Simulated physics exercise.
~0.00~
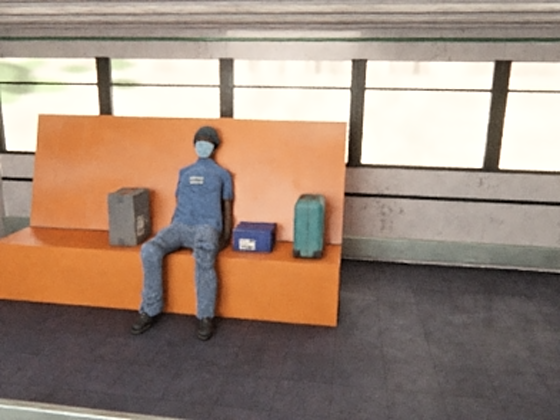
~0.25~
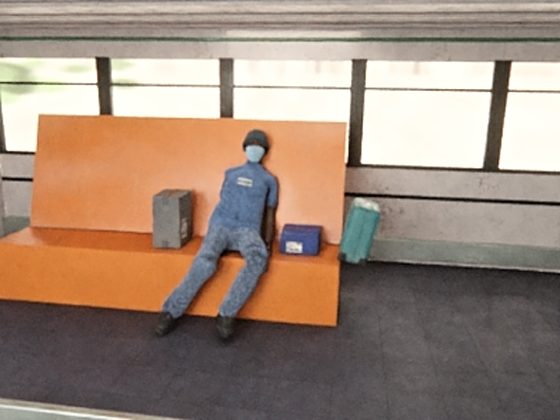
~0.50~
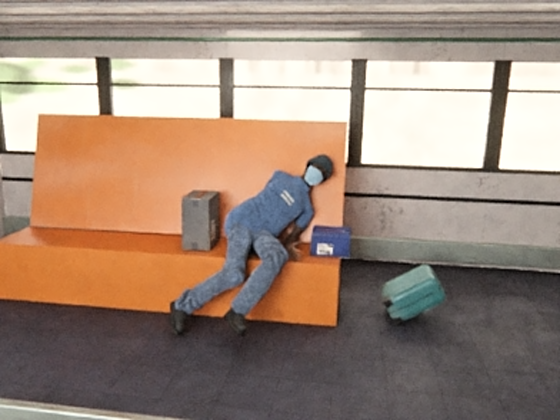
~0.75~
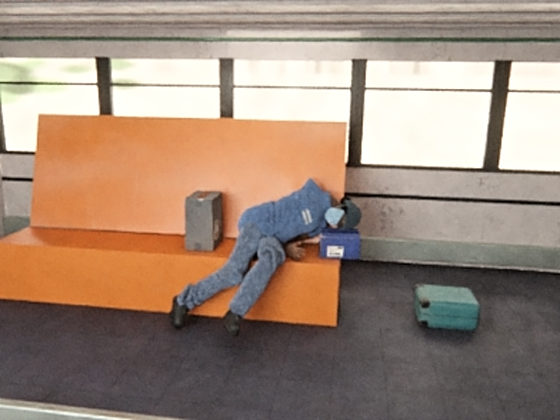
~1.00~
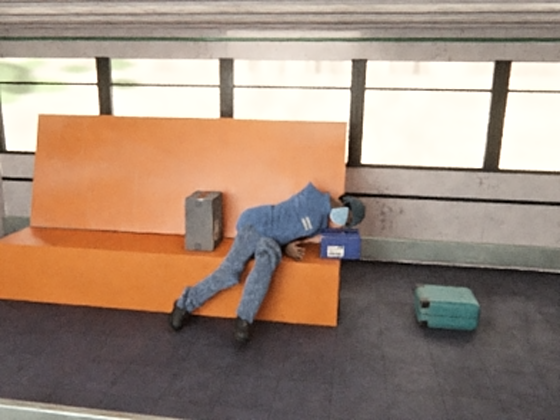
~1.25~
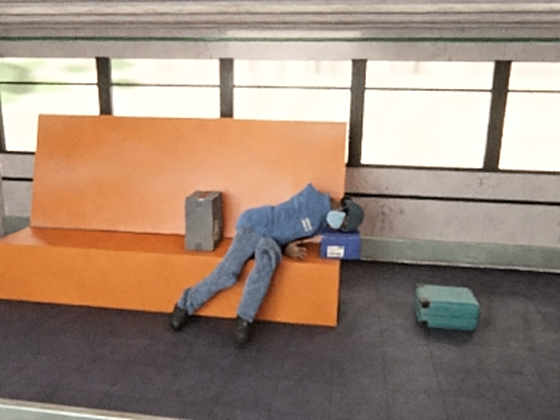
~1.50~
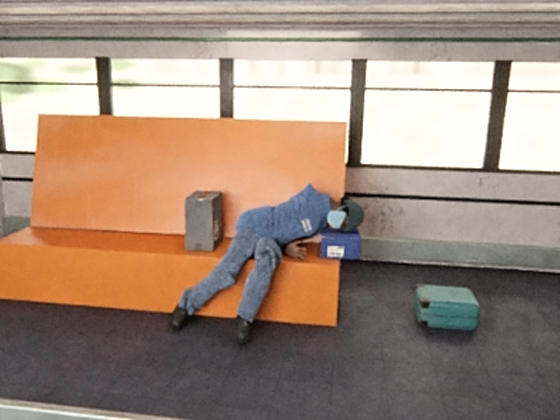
Masked passenger sliding right along an orange tram seat and slumping over a blue carton, as a teal case falls off.
